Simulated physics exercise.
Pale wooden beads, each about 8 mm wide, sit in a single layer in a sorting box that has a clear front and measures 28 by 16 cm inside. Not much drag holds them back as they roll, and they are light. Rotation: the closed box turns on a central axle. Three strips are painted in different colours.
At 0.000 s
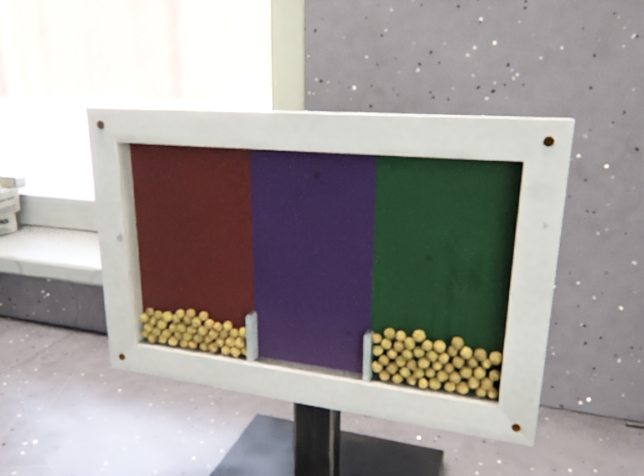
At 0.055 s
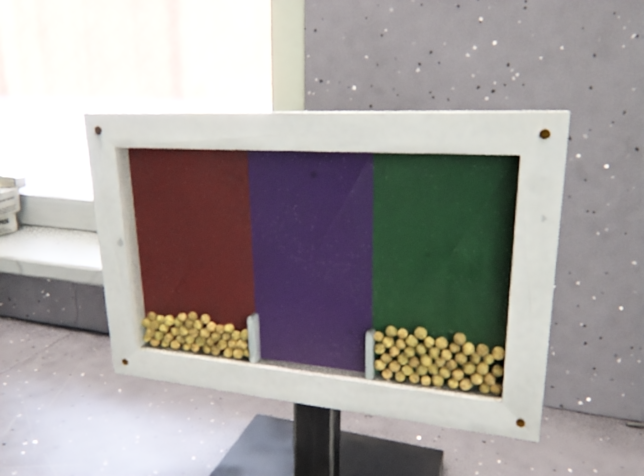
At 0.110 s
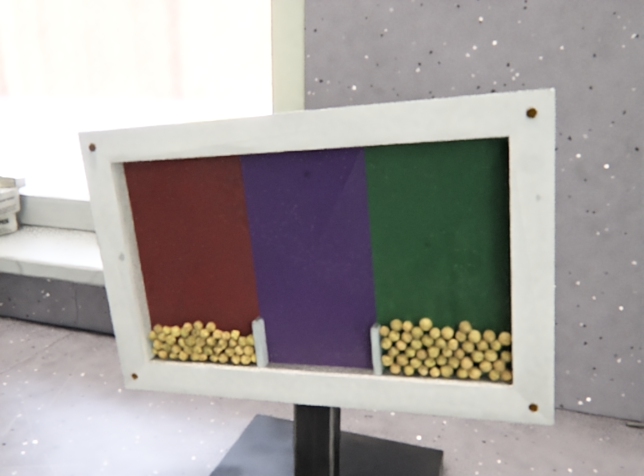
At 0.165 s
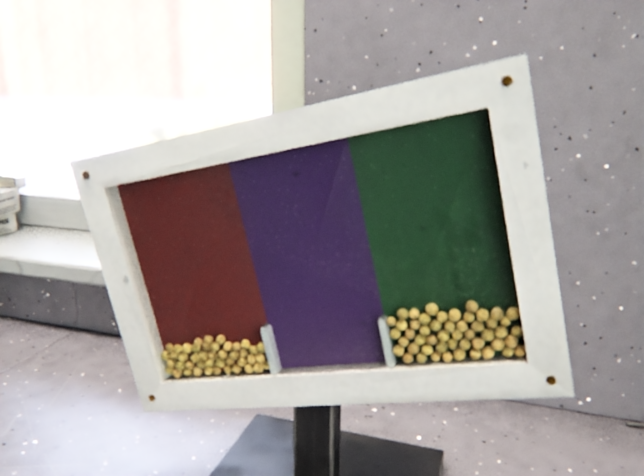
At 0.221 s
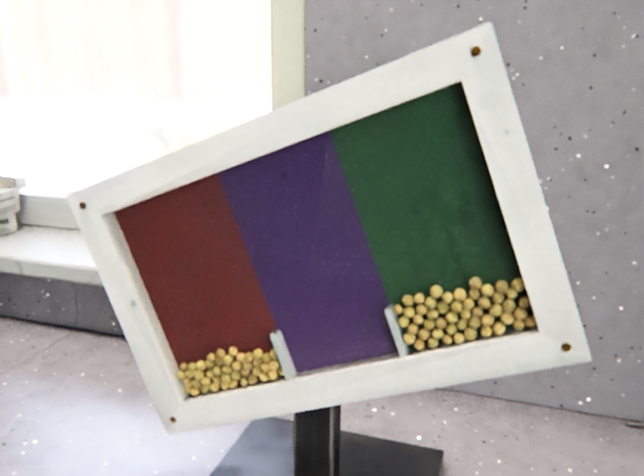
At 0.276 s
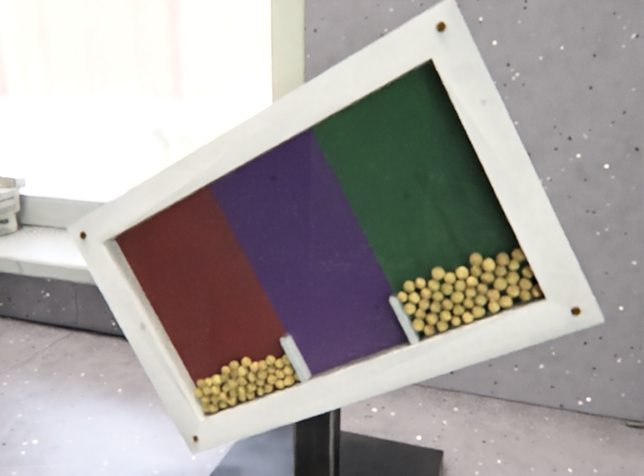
A white-framed box of pale beads turns anticlockwise from level, its right side rising steeply.
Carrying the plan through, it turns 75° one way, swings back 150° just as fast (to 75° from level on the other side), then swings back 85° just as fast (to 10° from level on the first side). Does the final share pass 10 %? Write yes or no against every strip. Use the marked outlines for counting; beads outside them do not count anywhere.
Red strip: Yes; purple strip: Yes; green strip: Yes.
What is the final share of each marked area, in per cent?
Tally: Red strip = 40; purple strip = 15; green strip = 45.
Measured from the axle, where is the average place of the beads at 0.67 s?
Position estimate: Right 5 cm, below 3 cm.
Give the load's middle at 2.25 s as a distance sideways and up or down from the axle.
Offset: Approx. 1 cm left, 6 cm below.
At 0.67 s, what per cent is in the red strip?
The share there is close to 50 per cent.
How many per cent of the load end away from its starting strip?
I'd say something like 30 percent.
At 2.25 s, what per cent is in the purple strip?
Roughly 15 per cent.
By 0.67 s, it stands 75° anticlockwise; the beads' middle is 5 cm right of and 3 cm below the centre; red 50 %, purple 10 %, green 45 %.
By 2.25 s, it stands 32° clockwise; the beads' middle is 1 cm left of and 6 cm below the centre; red 40 %, purple 15 %, green 45 %.
By 2.62 s, it stands 10° anticlockwise; the beads' middle is 3 cm right of and 6 cm below the centre; red 40 %, purple 15 %, green 45 %.
Settled by 3.3 s, it stands 10° anticlockwise; red 40 %, purple 15 %, green 45 %.
